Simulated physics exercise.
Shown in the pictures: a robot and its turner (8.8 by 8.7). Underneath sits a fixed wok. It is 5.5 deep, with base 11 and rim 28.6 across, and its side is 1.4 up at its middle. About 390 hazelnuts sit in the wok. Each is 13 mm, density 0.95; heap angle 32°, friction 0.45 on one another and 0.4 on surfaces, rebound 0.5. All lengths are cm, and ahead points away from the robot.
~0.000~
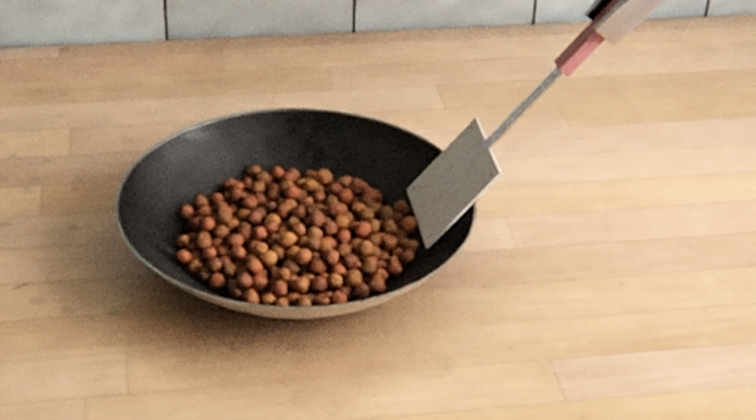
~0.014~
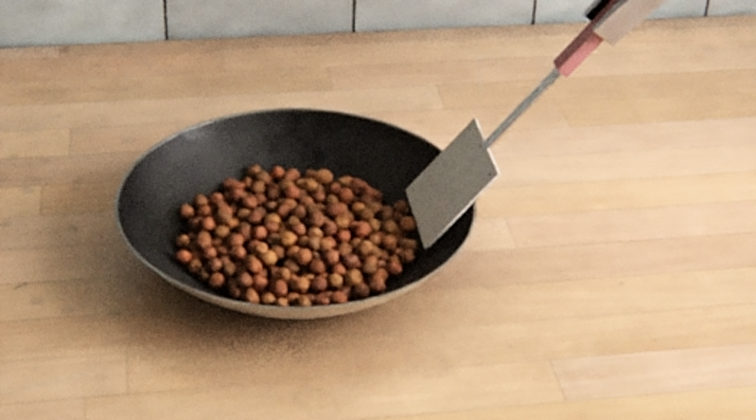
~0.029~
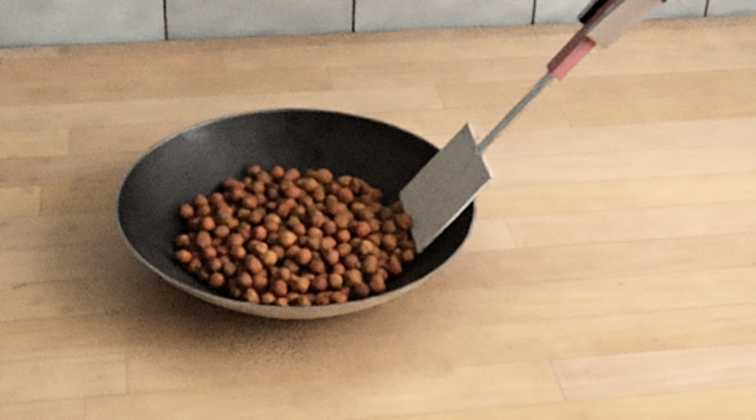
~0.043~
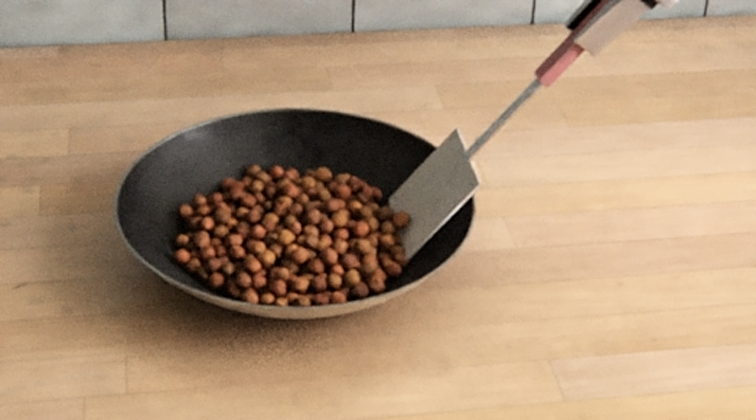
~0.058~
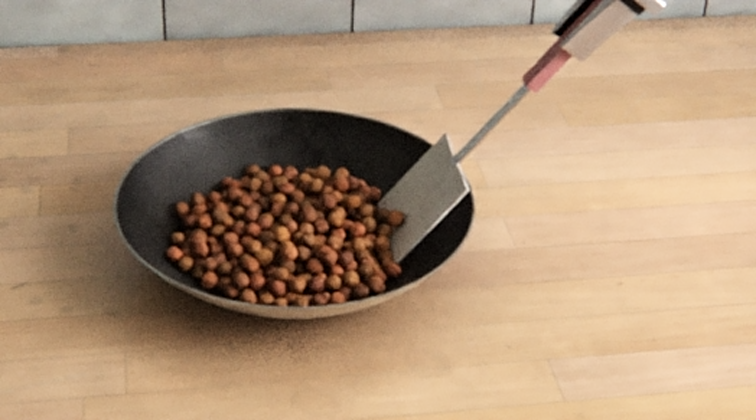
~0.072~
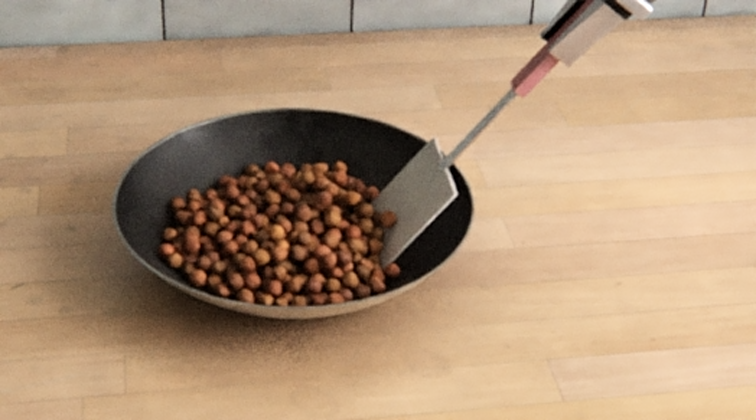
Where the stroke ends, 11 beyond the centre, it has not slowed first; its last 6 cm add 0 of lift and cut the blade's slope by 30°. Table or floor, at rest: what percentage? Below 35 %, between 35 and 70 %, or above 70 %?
Below 35 %.
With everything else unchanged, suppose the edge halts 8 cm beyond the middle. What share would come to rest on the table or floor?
Then the share is near 5 in a hundred.
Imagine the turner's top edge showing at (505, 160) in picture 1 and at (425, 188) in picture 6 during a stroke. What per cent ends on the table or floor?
Some 40 percent ends up on the table or floor.
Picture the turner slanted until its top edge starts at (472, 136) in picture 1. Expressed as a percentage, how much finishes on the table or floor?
About 25%.
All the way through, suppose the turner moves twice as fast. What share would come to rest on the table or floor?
45 per cent, roughly.
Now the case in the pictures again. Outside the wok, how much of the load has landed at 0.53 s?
Roughly 20 percent.
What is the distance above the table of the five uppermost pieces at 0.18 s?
Roughly 5 centimetres.
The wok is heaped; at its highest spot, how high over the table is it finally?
It reaches roughly 7.5 cm.
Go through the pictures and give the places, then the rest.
Turner top edge at (488, 145), sloping 51°; upper third of the load around (296, 226), from x 185 to 410, top at y 175; 386 in the wok, in the first frame.
Turner top edge at (487, 145), sloping 51°; upper third of the load around (296, 226), from x 180 to 410, top at y 175, in the second frame.
Turner top edge at (480, 149), sloping 51°; upper third of the load around (296, 226), from x 180 to 410, top at y 175, in the third frame.
Turner top edge at (469, 155), sloping 51°; upper third of the load around (298, 224), from x 180 to 400, top at y 175, in the fourth frame.
Turner top edge at (457, 160), sloping 51°; upper third of the load around (295, 223), from x 175 to 395, top at y 170, in the fifth frame.
Turner top edge at (445, 165), sloping 51°; upper third of the load around (284, 223), from x 165 to 390, top at y 170; 386 in the wok, in the sixth frame.
By 0.18 s, sloping 51°, highest piece 6 above the table; 386 in the wok.
By 0.28 s, sloping 44°, highest piece 7 above the table; 386 in the wok.
By 0.53 s, sloping 21°, highest piece 7 above the table; 298 in the wok, 82 on the table or floor, 6 on the blade or in flight.
By 1.58 s, sloping 21°, highest piece 7 above the table; 296 in the wok, 90 on the table or floor.
Final count, 296 in the wok, 90 on the table or floor. That is 23 % on the table or floor.
